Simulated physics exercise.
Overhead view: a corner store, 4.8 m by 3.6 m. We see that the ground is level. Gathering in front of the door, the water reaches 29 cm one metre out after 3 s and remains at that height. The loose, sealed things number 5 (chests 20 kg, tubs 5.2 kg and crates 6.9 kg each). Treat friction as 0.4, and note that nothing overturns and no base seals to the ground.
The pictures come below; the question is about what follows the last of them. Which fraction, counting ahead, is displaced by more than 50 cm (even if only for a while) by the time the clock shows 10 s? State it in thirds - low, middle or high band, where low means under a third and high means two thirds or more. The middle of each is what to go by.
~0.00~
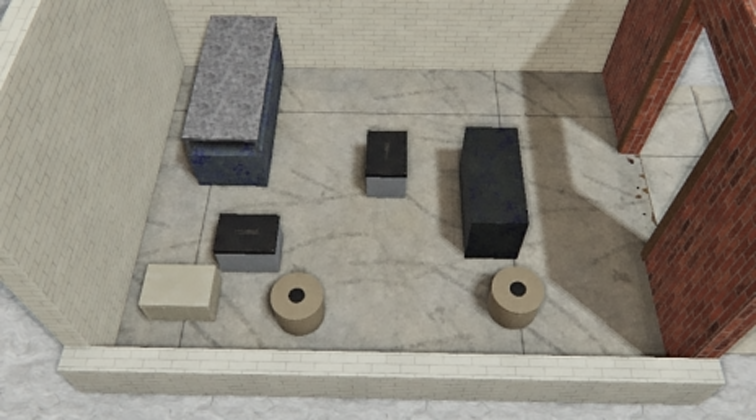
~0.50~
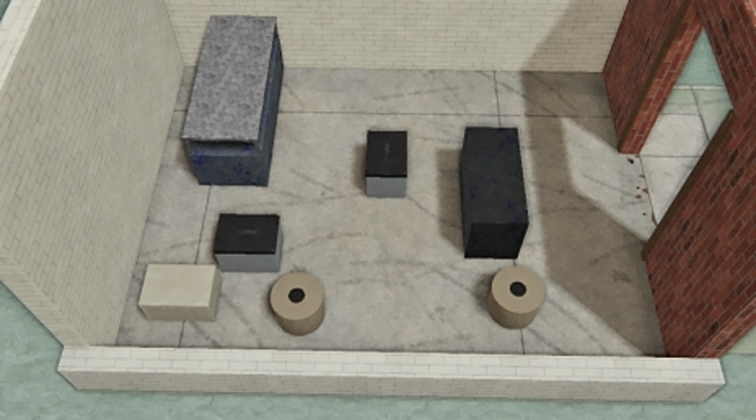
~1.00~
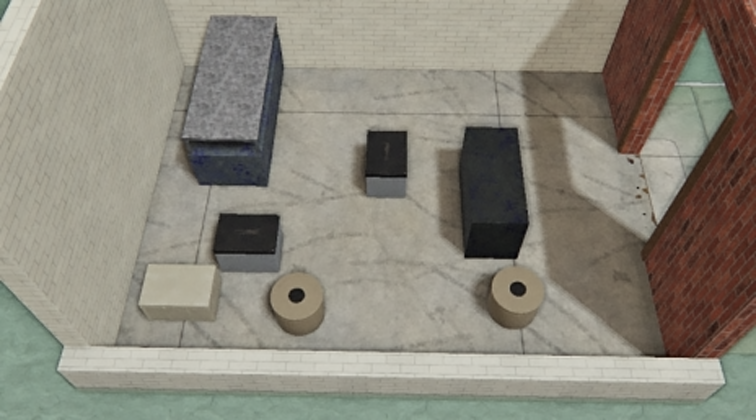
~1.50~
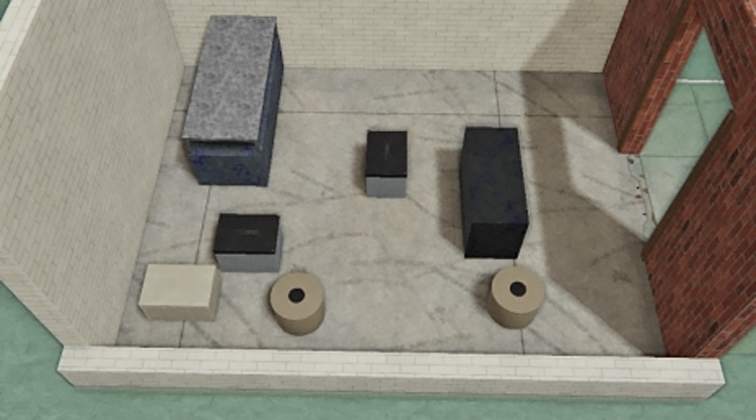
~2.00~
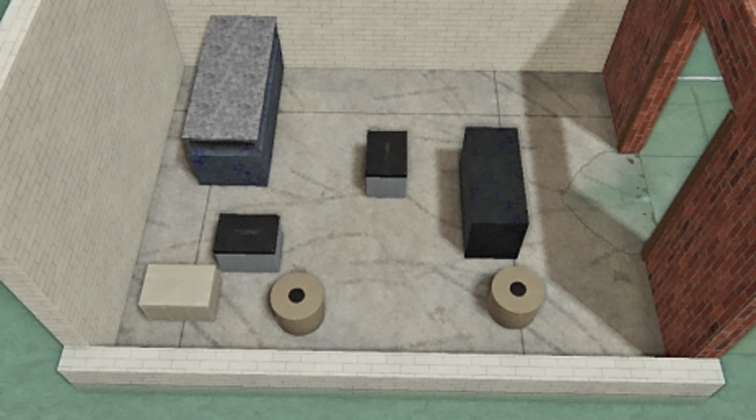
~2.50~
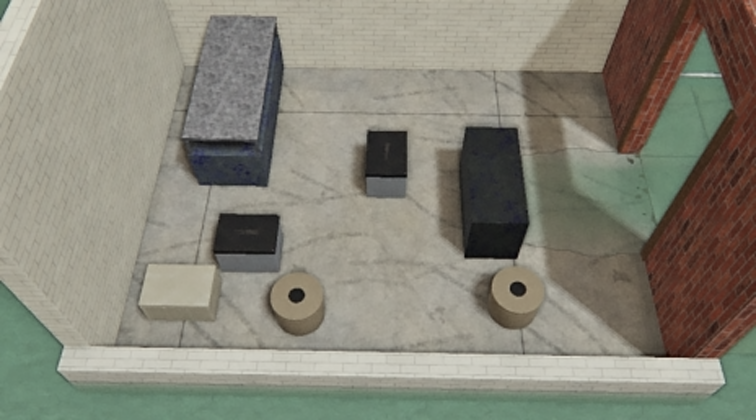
Middle band.
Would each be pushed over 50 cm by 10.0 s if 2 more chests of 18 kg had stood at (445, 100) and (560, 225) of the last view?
Above the limit, then above the limit.
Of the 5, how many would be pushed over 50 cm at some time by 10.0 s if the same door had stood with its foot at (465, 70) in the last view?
In that case 4 of them.
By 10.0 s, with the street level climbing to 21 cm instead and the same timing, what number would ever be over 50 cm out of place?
Then it comes to 3.
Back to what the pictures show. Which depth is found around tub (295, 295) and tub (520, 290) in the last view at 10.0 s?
First roughly 9 cm, second roughly 6 cm.
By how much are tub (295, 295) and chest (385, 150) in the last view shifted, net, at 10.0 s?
Net displacement, in order: 150 cm; 0 cm.
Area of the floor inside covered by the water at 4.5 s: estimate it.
Close to 8.0 m2, I'd say.
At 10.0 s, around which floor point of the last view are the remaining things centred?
Near (299, 200).
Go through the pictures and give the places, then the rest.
The first frame shows a chest at (387, 152), on the bottom; a tub at (297, 296) rests on the ground; 0.0 m2 under water; 0 of 5 have shifted.
The second frame shows a chest at (387, 152), on the bottom; a tub at (297, 296), on the bottom; water covers 0.0 m2; 0 of 5 have shifted.
The third frame shows a chest at (387, 152) rests on the ground; a tub at (297, 296) rests on the ground; water covers 0.0 m2; 0 of 5 have shifted.
The fourth frame shows a chest at (387, 152), on the bottom; a tub at (297, 296), on the bottom; water covers 0.0 m2; 0 of 5 have shifted.
The fifth frame shows a chest at (387, 152) rests on the ground; a tub at (297, 296) rests on the ground; 0.5 m2 under water; 0 of 5 have shifted.
The sixth frame shows a chest at (387, 152), on the bottom; a tub at (297, 296) rests on the ground; 1.4 m2 under water; 0 of 5 have shifted.
After 3.5 s 0 of 5 are over 50 cm from their spots; 0 afloat.
After 4.5 s 1 of 5 are over 50 cm from their spots; 0 afloat.
After 7.0 s 2 of 5 are over 50 cm from their spots; 3 afloat.
After 10.0 s 3 of 5 are over 50 cm from their spots, and 3 have been at some point; 4 afloat.
